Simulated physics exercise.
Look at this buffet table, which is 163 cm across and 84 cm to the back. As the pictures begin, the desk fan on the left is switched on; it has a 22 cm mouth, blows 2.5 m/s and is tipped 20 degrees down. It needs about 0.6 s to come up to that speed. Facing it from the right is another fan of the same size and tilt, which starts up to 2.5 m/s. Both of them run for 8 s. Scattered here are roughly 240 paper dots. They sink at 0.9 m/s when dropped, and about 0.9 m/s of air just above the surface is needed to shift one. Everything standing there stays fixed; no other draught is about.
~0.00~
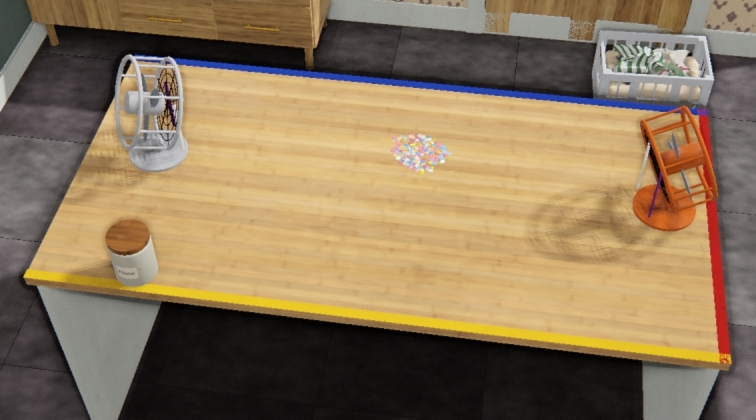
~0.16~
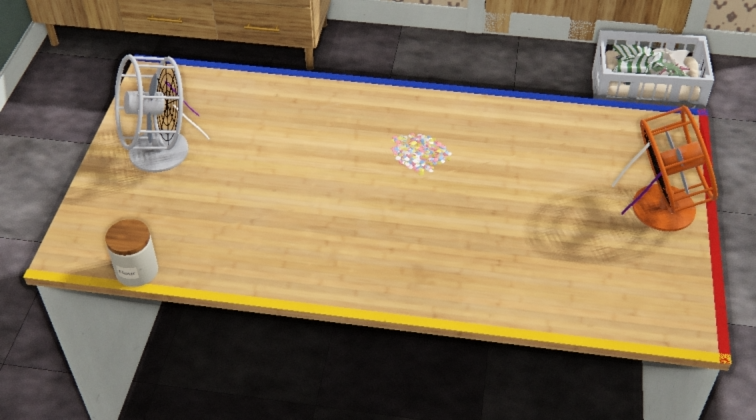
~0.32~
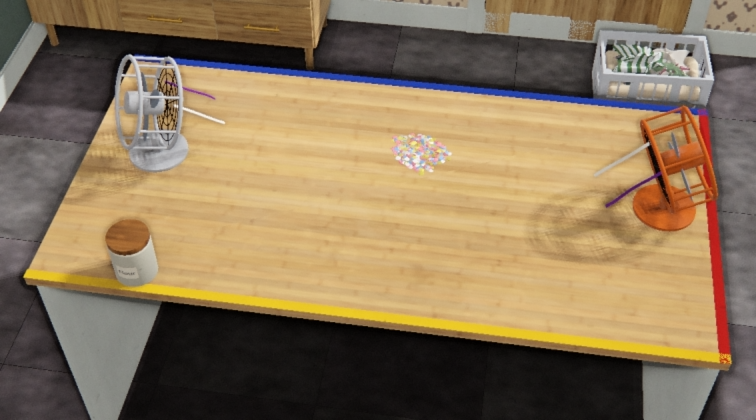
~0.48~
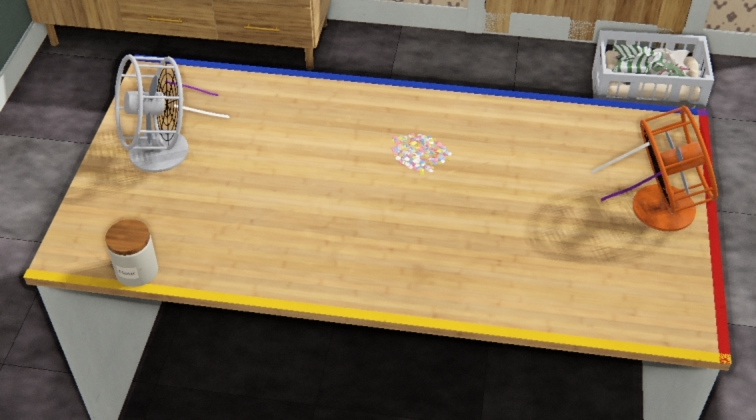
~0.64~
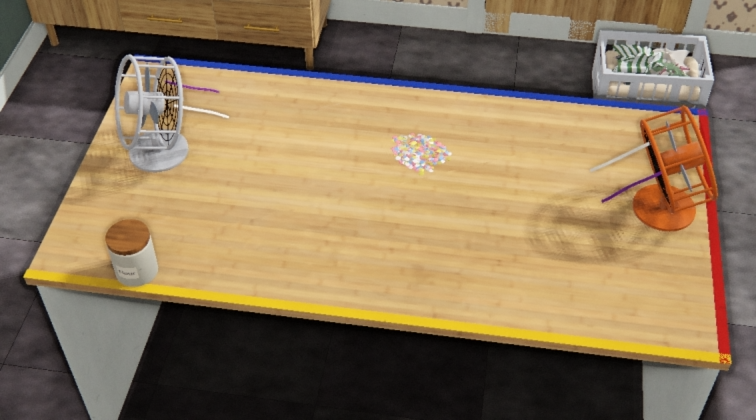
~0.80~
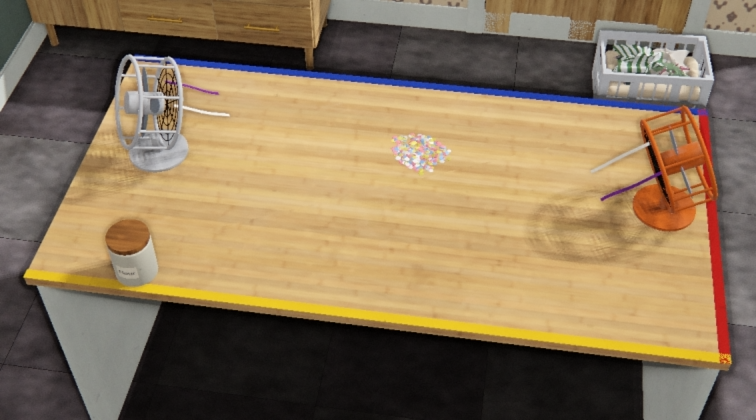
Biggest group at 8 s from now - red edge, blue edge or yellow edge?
The blue edge has it.
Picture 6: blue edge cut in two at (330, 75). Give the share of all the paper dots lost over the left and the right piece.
0 % left, 90 % right.
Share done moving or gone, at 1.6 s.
About 0 per cent.
After 1.6 s the count stands so, 0 % are over the red edge, 22 % over the blue edge and 0 % over the yellow edge; the middle of those left on the top is near (398, 146).
After 2.6 s the count stands so, 0 % are over the red edge, 60 % over the blue edge and 0 % over the yellow edge; the middle of those left on the top is near (385, 134).
After 4.4 s the count stands so, 0 % are over the red edge, 91 % over the blue edge and 1 % over the yellow edge.
After 8.0 s, at the end, 0 % are over the red edge, 91 % over the blue edge and 1 % over the yellow edge.
